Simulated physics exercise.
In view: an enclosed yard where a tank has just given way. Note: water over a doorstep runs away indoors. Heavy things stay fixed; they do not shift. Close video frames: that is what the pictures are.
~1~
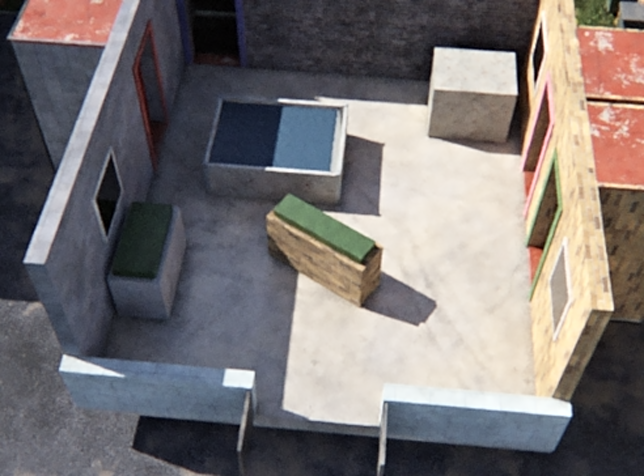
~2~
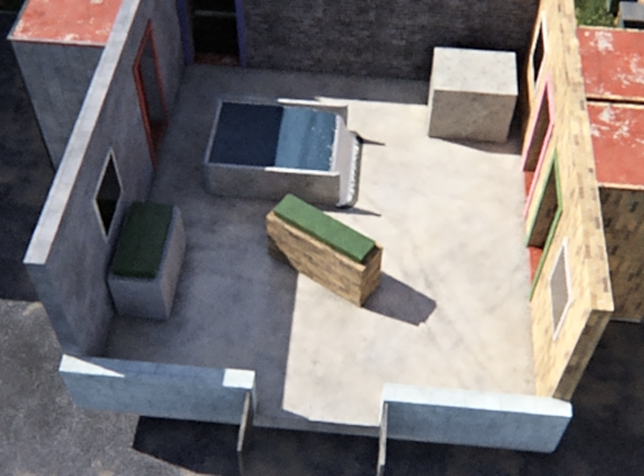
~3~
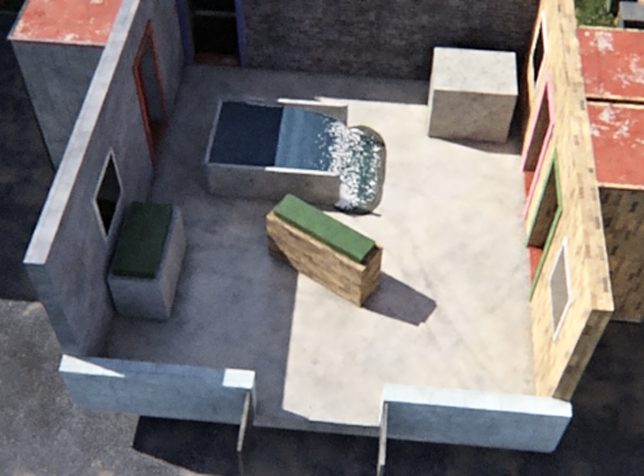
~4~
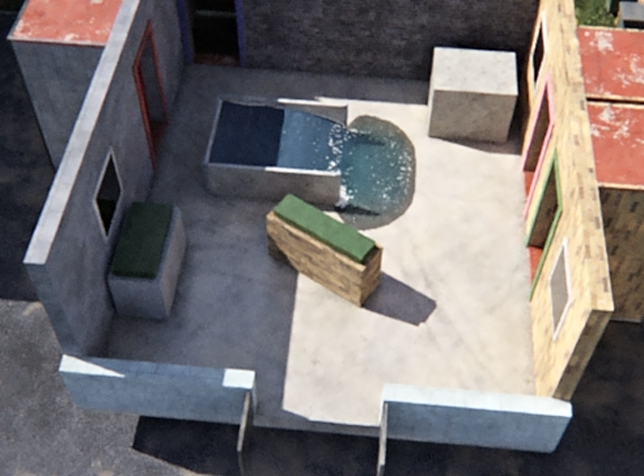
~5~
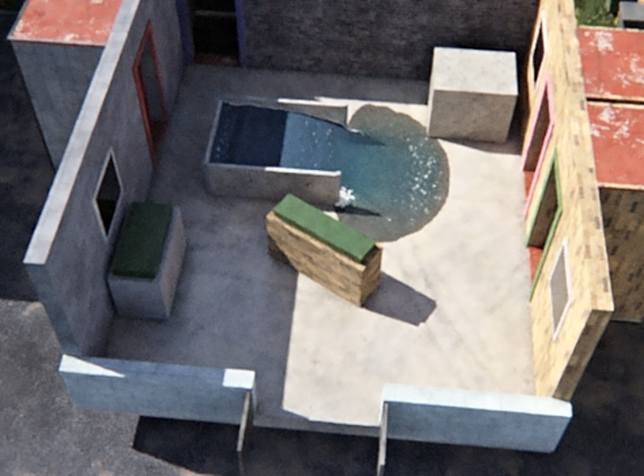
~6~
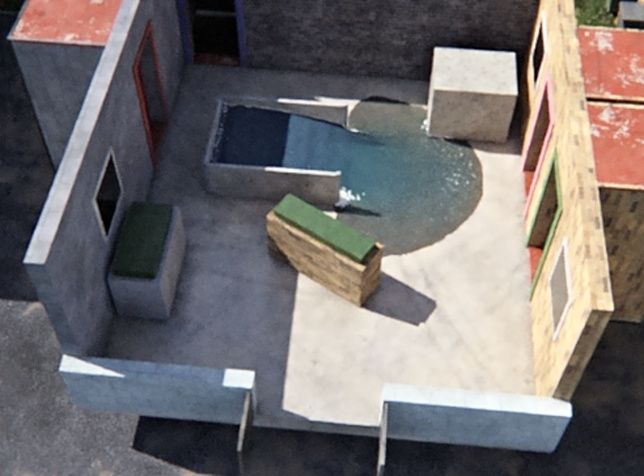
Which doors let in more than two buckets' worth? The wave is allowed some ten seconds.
Blue door - no; green door - yes; red door - no; pink door - yes.
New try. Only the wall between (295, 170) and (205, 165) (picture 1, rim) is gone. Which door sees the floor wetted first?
The door marked red.
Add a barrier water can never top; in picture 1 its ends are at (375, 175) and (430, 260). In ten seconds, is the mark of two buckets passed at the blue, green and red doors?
So here's the picture: Blue doesn't get there, green doesn't get there, and red doesn't get there.
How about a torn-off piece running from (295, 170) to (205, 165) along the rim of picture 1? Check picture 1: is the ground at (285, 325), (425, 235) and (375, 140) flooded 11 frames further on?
Taken in turn they're swamped, swamped and unwetted.
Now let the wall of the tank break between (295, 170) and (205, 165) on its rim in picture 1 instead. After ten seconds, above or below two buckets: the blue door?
Blue: Below the limit.
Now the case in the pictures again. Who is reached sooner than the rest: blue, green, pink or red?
If you ask me, it's the one in pink.
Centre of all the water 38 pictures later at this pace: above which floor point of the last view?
Roughly (400, 214).
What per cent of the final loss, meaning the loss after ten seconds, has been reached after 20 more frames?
My reading is about 65 per cent.
A moment on, water covers 30 % of the floor; the blue door not reached, the green door wet at the sill, nothing in, the red door not reached, the pink door over two buckets in.
Next, water covers 35 % of the floor; the blue door not reached, the green door over two buckets in, the red door not reached, the pink door far over two buckets in.
Then, water covers 50 % of the floor; the blue door not reached, the green door over two buckets in, the red door not reached, the pink door far over two buckets in.
Later, water covers 70 % of the floor; the blue door wet at the sill, nothing in, the green door far over two buckets in, the red door wet at the sill, nothing in, the pink door far over two buckets in.
In the end, water covers 90 % of the floor; the blue door under two buckets in, the green door far over two buckets in, the red door wet at the sill, nothing in, the pink door far over two buckets in.
